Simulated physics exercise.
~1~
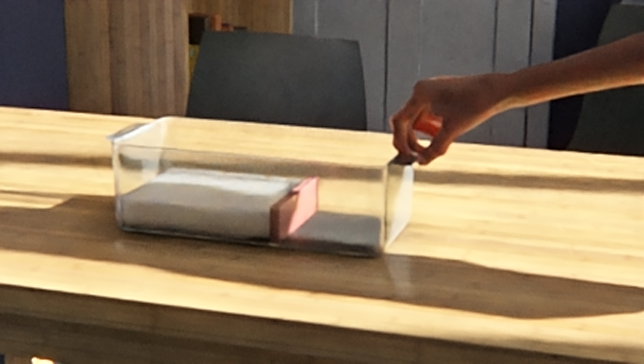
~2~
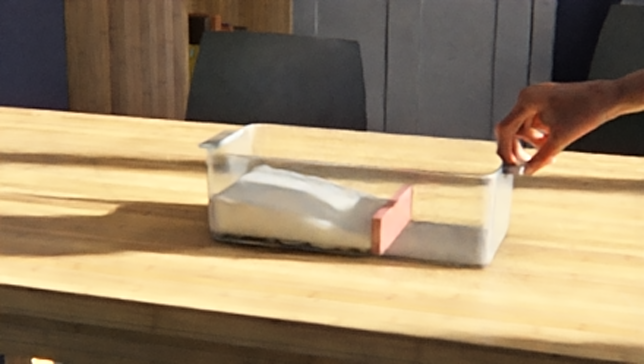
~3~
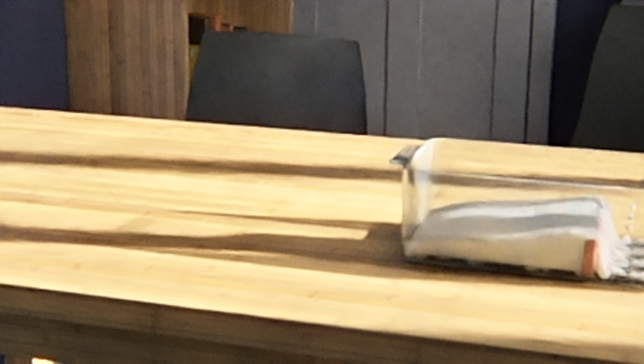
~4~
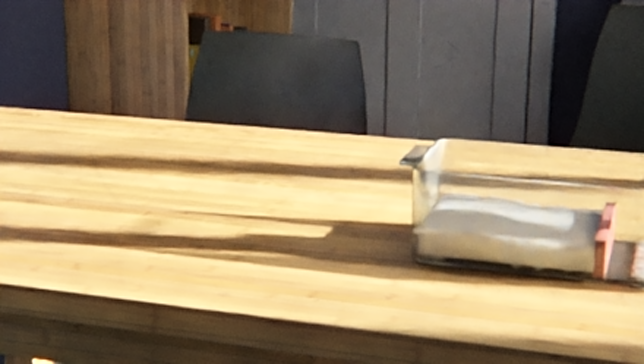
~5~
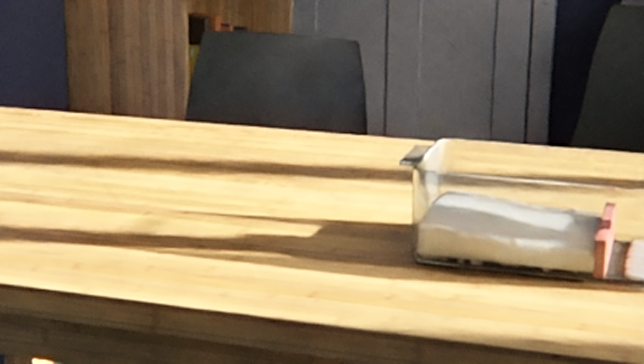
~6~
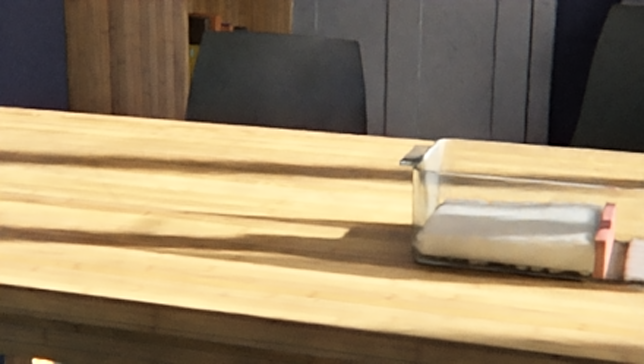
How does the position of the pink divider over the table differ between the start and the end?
At the start the pink divider is near the middle of the view, and by the end it is much farther right, close to the right edge.
